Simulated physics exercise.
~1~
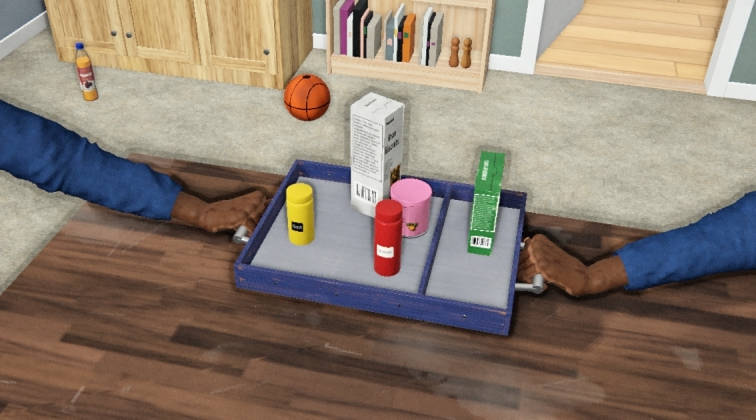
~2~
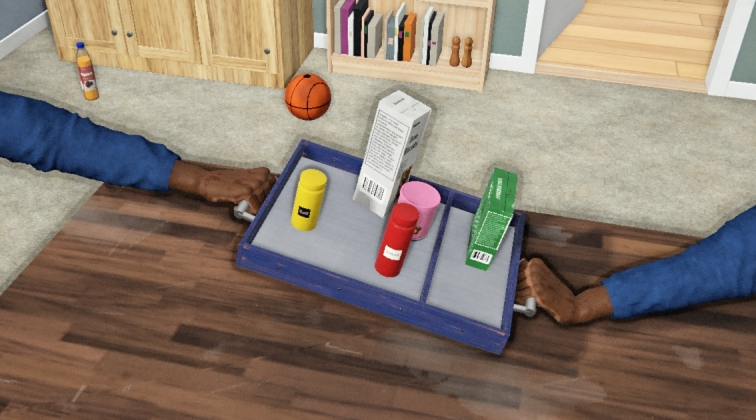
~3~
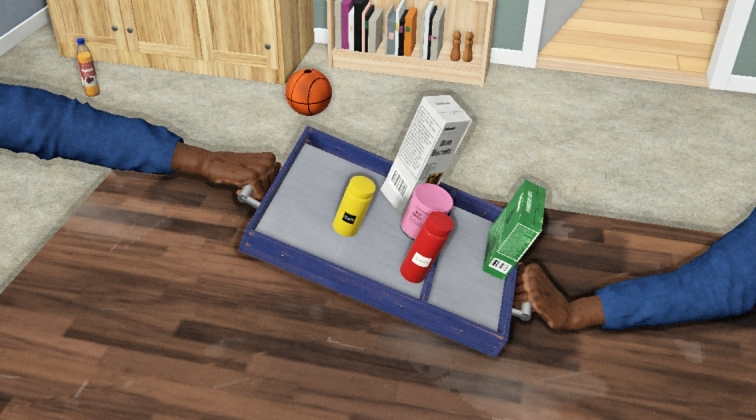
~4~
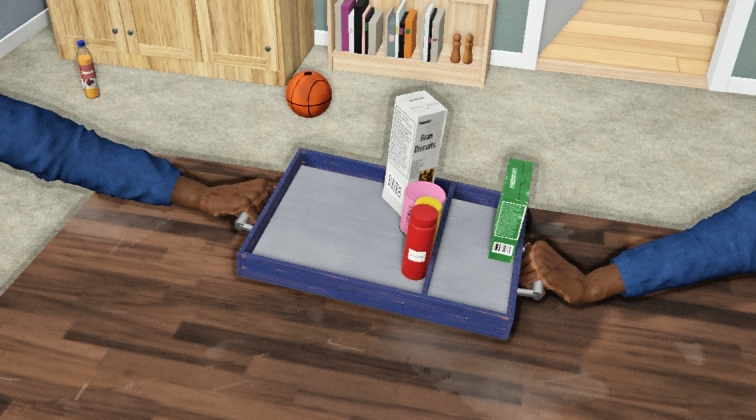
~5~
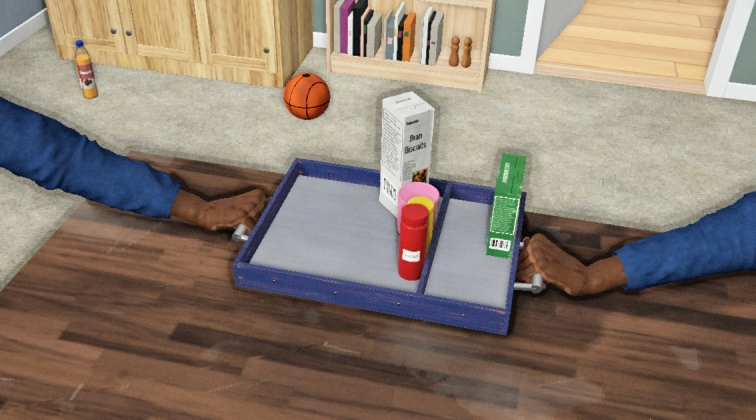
A blue tray held by two hands tipped down to the right, and the yellow shaker slid across toward the pink tin while the white carton and red shaker shifted slightly right; then the hands levelled it, with all five items still standing.
